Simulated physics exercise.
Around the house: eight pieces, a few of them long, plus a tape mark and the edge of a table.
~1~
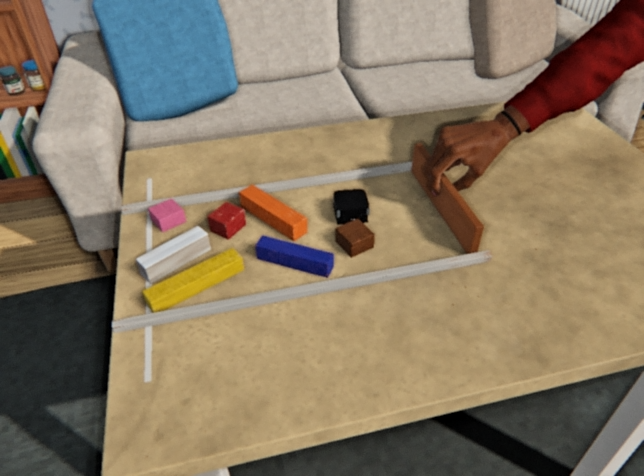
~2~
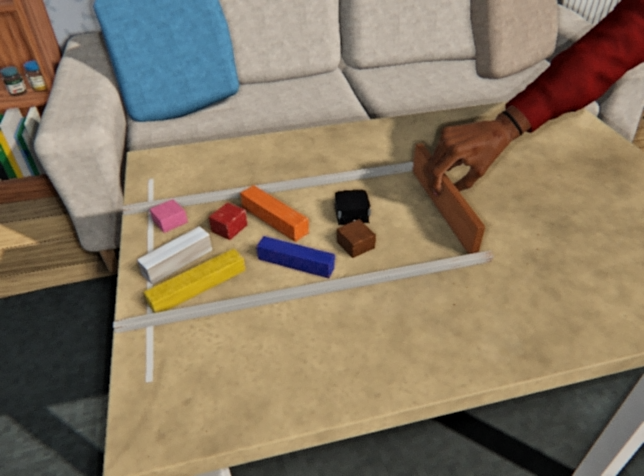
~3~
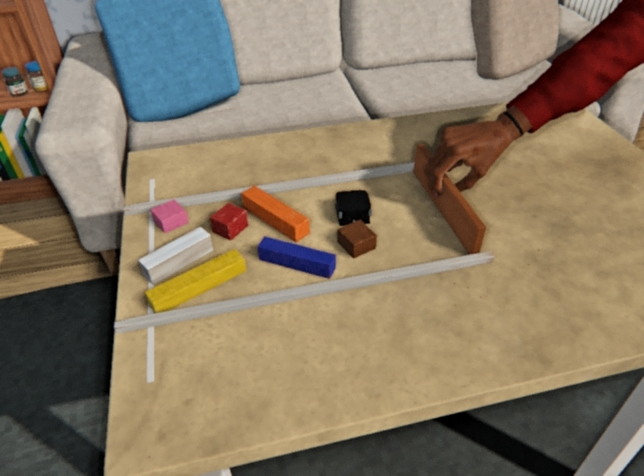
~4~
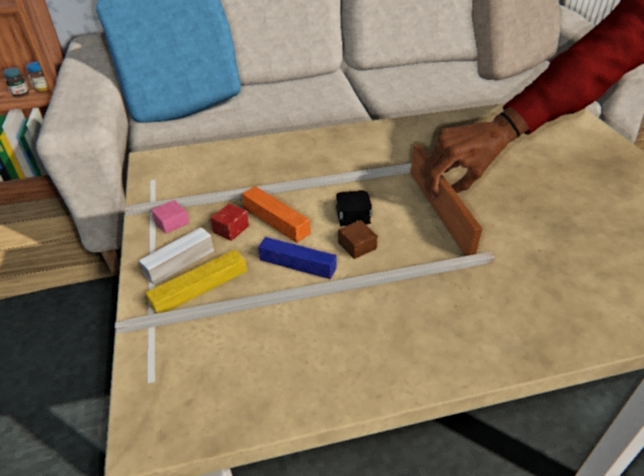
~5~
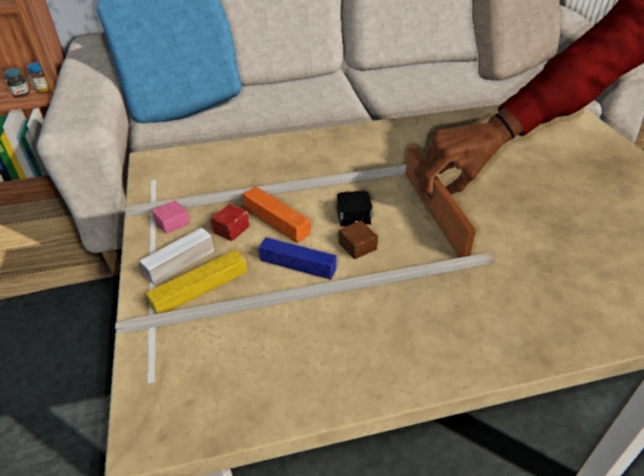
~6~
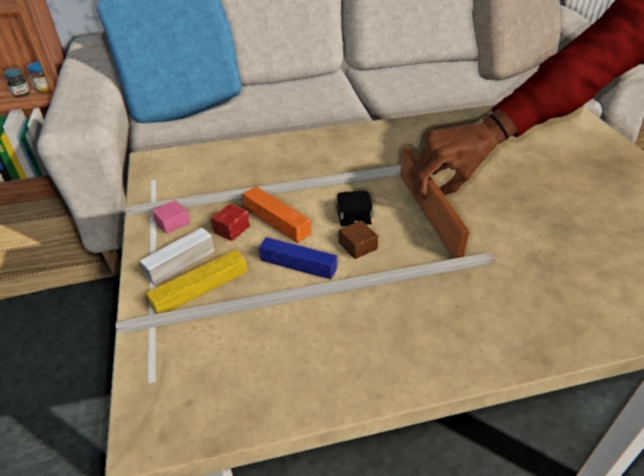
On a table by a sofa, a hand slides a board slightly left near colored blocks.
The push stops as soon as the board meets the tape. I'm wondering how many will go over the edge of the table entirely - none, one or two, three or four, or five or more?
I'd say five or more of them.
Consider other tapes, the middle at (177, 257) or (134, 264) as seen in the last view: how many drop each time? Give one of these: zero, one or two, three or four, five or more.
In order: Three to four, then five or more.
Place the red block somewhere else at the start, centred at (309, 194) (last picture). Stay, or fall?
Lab note: Started there, it remains on top.
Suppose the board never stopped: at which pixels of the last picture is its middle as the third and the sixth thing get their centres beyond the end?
First roughly (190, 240), later roughly (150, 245).
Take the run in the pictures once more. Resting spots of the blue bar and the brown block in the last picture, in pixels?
I'd put one at around (118, 292) and the other at around (136, 269).
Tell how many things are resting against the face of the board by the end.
3 of them.
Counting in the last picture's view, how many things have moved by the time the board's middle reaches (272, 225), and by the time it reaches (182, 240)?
That makes 6 at the first spot and 8 at the second.
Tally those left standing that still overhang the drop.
Counting them gives 2.
Soon after, none off yet; pink block at rest near (171, 217); white stick at rest near (179, 256); yellow bar at rest near (199, 282).
Then, none off yet; pink block moving near (167, 215); white stick moved a little near (152, 263); yellow bar moved a little near (144, 295).
At rest, the number that fall off is five or more; fallen, orange bar, red block, yellow bar, white stick and pink block.
